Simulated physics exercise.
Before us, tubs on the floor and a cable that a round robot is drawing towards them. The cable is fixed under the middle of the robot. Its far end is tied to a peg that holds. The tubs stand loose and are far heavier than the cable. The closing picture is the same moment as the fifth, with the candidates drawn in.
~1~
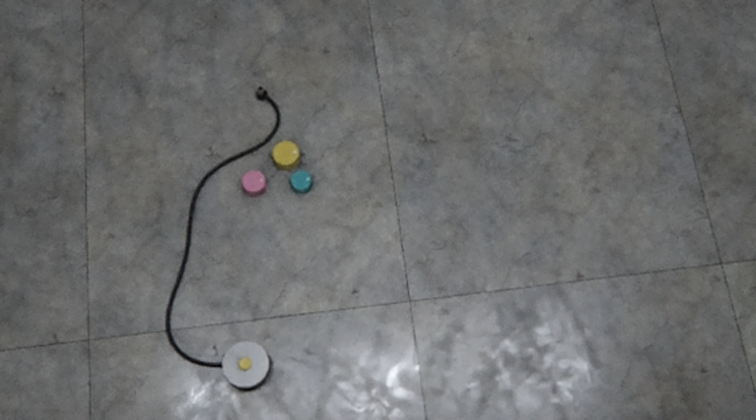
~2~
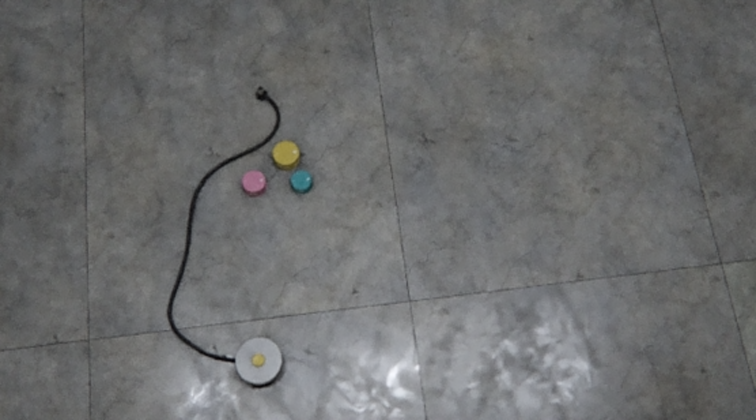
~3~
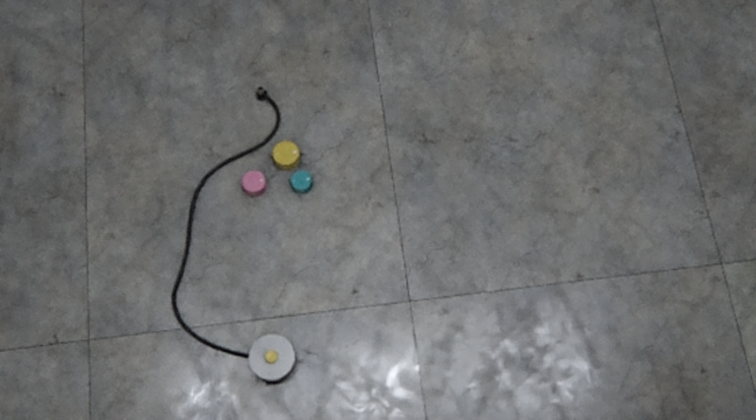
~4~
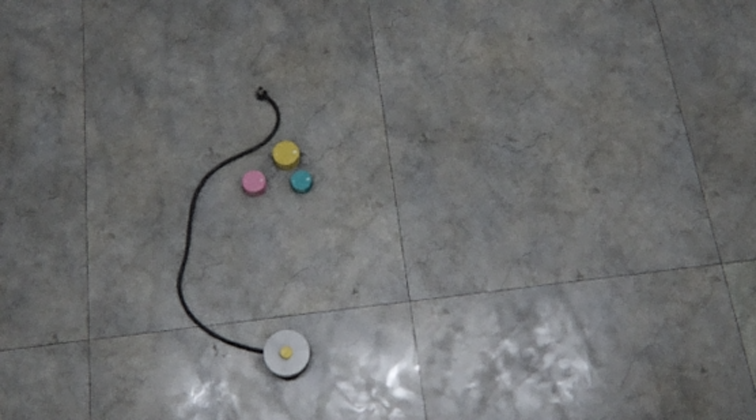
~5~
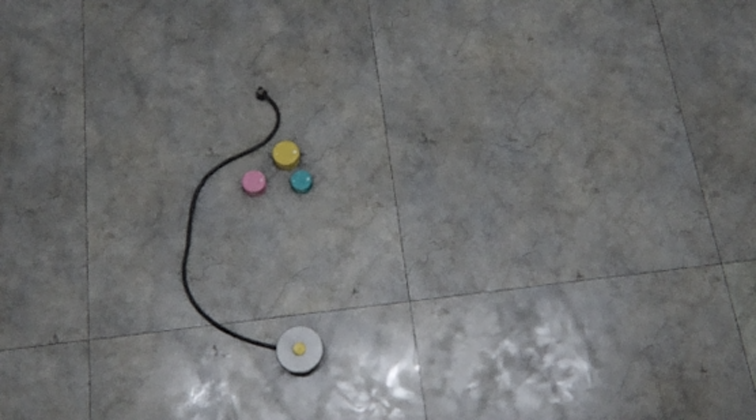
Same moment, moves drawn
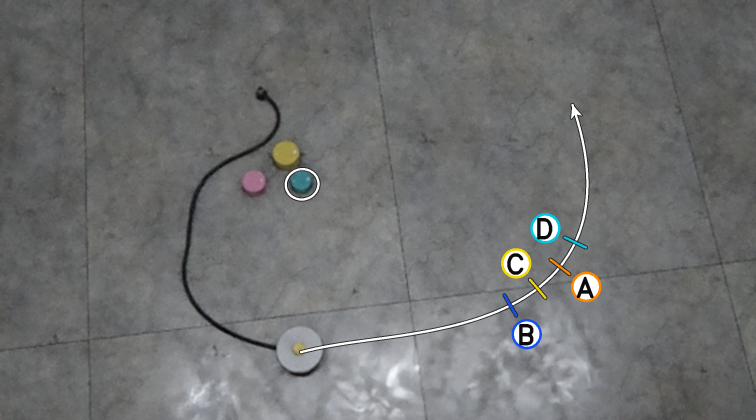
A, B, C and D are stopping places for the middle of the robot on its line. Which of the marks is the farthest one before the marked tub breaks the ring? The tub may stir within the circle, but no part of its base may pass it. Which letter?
As far as tick C.
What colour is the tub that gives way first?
The pink tub.
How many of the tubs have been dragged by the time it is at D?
Three.
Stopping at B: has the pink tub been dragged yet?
Yes.
On the marked copy, A at (560, 267); B at (510, 305); C at (538, 289); D at (575, 242); the ring at (302, 184); the route from (301, 352) via (529, 295) to (572, 105).
With C. Early on, robot (388, 336); turquoise tub (302, 182).
Further on, robot (474, 318); turquoise tub (302, 182).
At the end, robot (539, 286); turquoise tub (302, 182); pink tub (279, 175); the turquoise tub is still in its ring.
As for the rest, A drags the ringed tub to (312, 183); B is safe but short; D drags the ringed tub to (324, 176).
